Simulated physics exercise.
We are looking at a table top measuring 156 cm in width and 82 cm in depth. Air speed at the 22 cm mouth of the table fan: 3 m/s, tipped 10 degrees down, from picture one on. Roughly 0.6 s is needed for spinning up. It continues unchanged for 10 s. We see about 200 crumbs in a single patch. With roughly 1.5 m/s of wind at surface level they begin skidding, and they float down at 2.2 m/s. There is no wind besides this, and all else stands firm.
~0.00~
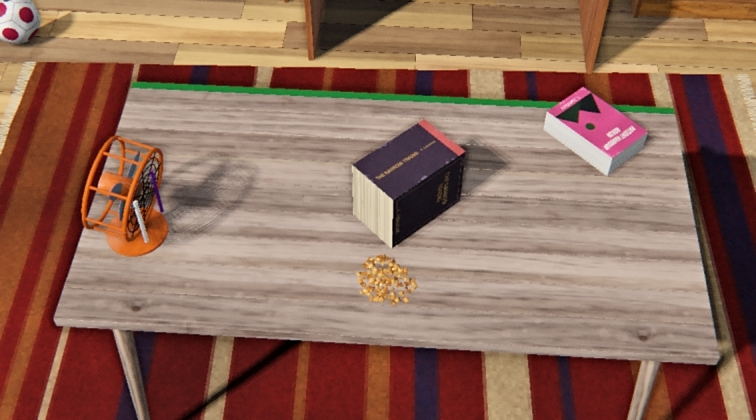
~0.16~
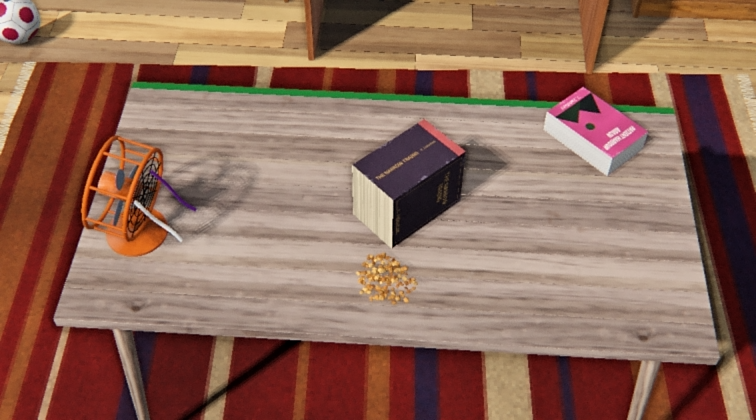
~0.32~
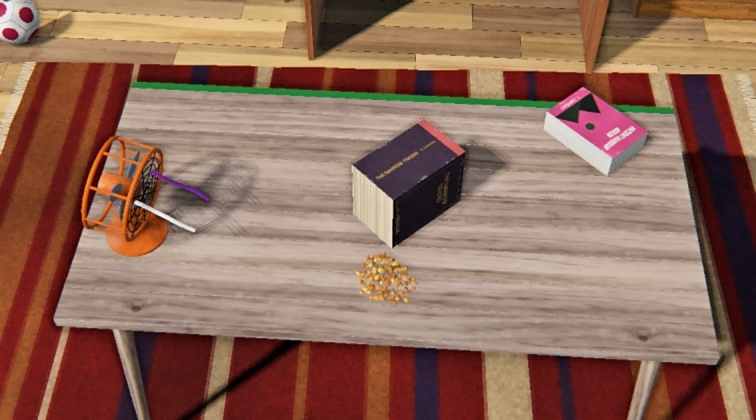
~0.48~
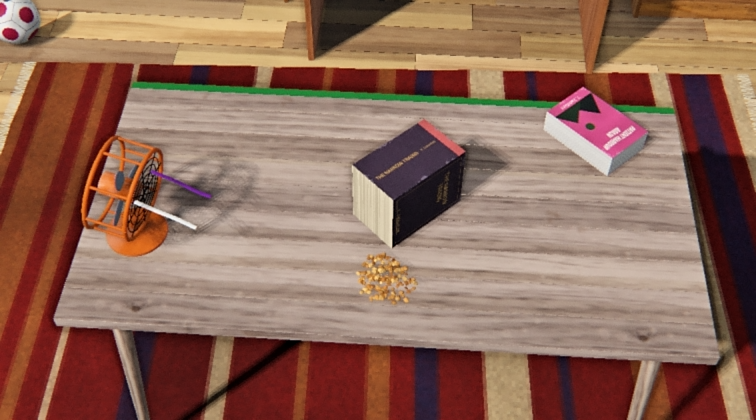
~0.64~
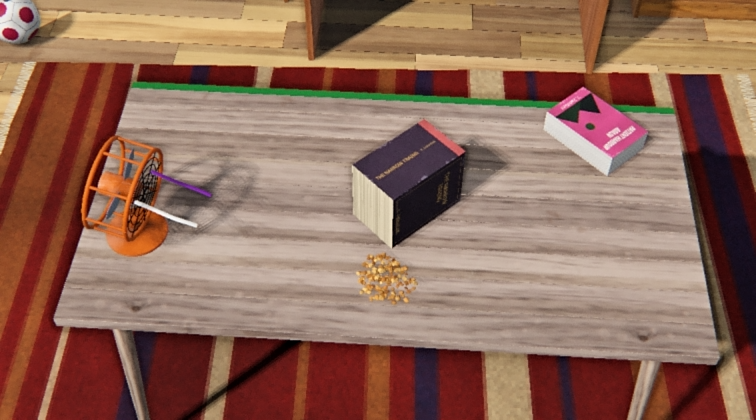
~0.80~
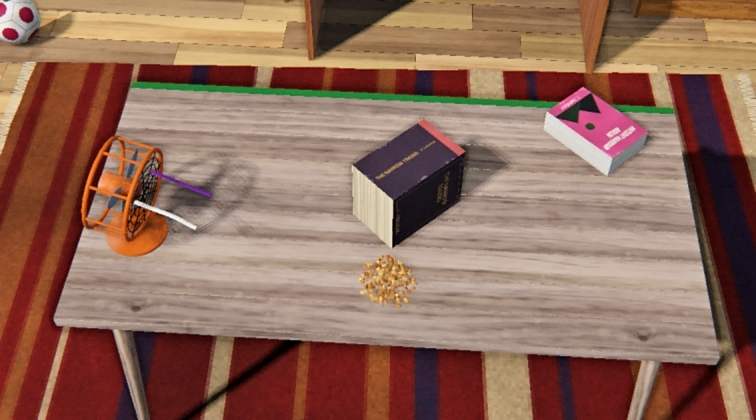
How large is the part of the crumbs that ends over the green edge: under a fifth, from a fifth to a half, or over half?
The part that ends there is smaller than one fifth.
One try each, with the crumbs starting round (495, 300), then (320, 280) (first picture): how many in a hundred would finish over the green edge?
0 %, 0 %.
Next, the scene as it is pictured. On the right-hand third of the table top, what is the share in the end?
3 %.
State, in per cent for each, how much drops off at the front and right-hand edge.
About 50 per cent at the front edge and 50 per cent at the right-hand edge.
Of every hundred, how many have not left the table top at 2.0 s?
Near 4 %.
After 2.0 s, 0 % are on the move or not yet settled, 0 % are over the green edge.
After 3.2 s, 0 % are on the move or not yet settled, 0 % are over the green edge.
After 5.5 s, 0 % are on the move or not yet settled, 0 % are over the green edge.
After 10.0 s, at the end, 0 % are over the green edge.
